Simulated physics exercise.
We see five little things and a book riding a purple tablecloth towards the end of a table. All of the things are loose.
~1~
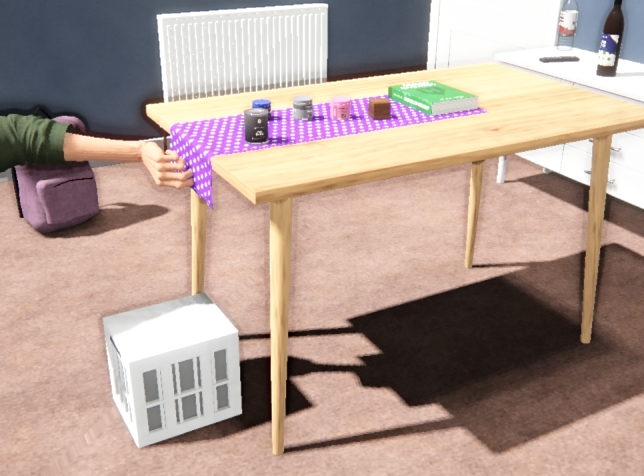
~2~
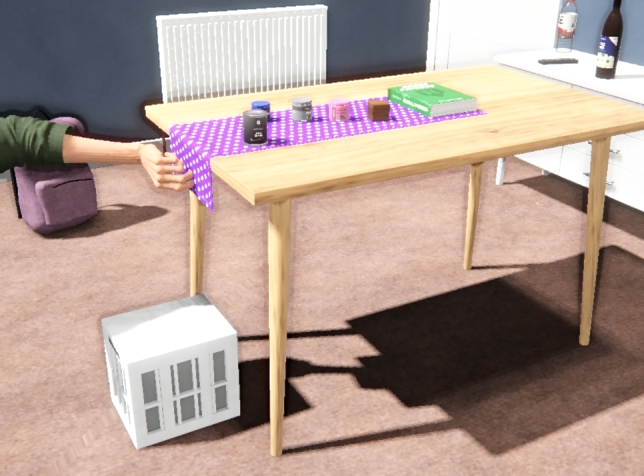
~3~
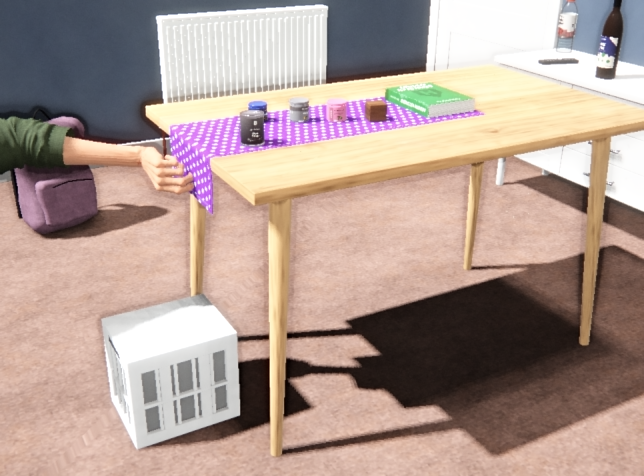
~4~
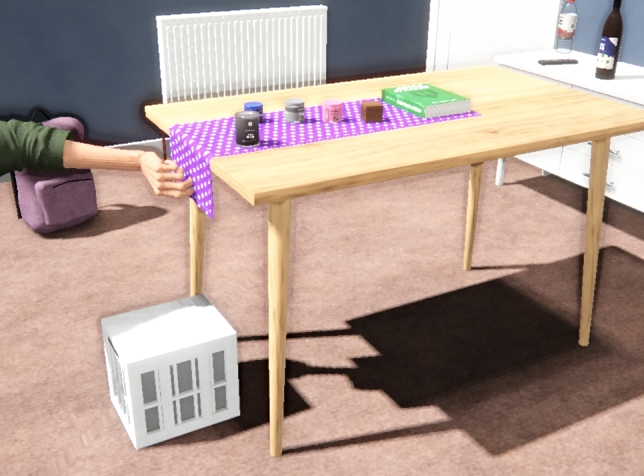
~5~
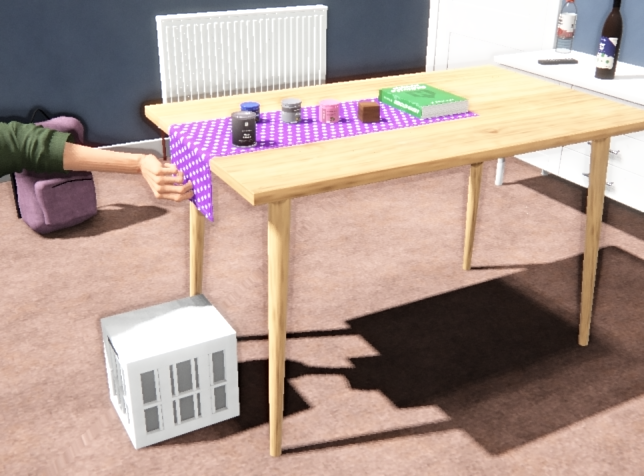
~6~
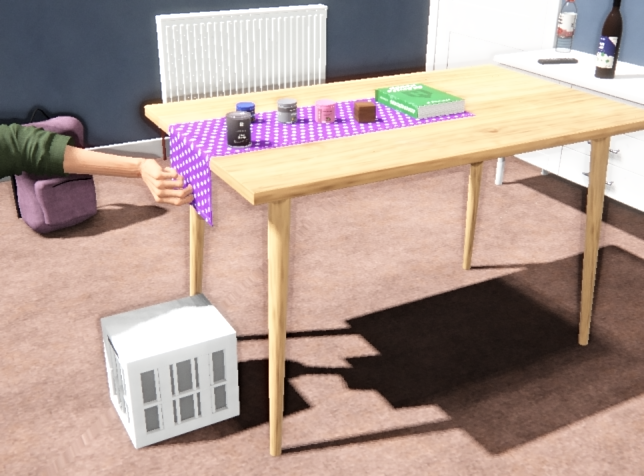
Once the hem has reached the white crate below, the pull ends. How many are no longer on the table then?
Off the edge: Three.
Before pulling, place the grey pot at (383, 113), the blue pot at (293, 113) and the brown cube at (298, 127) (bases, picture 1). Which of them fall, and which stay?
Outcome: Grey pot is still in place, blue pot is gone, brown cube is gone.
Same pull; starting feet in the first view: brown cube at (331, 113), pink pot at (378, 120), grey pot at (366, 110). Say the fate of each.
Outcome: The brown cube is still in place, the pink pot is still in place, the grey pot is still in place.
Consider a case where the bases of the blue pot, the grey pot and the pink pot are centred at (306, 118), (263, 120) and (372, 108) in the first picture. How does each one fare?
The blue pot ends up off, the grey pot ends up off, the pink pot stays put.
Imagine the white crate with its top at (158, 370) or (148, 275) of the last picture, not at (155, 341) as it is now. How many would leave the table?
The tally is 4 and 1.
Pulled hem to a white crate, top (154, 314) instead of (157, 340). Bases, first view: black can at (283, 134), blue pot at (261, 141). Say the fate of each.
Result - the black can comes off, and the blue pot comes off.
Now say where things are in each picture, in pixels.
The first frame shows hem (214, 210); black can (256, 111); blue pot (262, 101); grey pot (303, 98); pink pot (341, 99); brown cube (380, 100); top of the crate (157, 340).
The second frame shows hem (214, 211); black can (255, 113).
The third frame shows hem (212, 214); blue pot (258, 103).
The fourth frame shows hem (214, 219); grey pot (295, 101); top of the crate (155, 342).
The fifth frame shows hem (213, 222); pink pot (330, 102).
The sixth frame shows hem (213, 227); black can (238, 114); blue pot (246, 104); grey pot (287, 101); pink pot (325, 102); brown cube (365, 103).
Soon after, hem near (193, 236); all still up.
Then, hem near (194, 281); black can and blue pot gone.
Further on, hem on the crate; black can, blue pot and grey pot gone.
At rest, hem on the crate; black can, blue pot and grey pot gone. The answer is three.
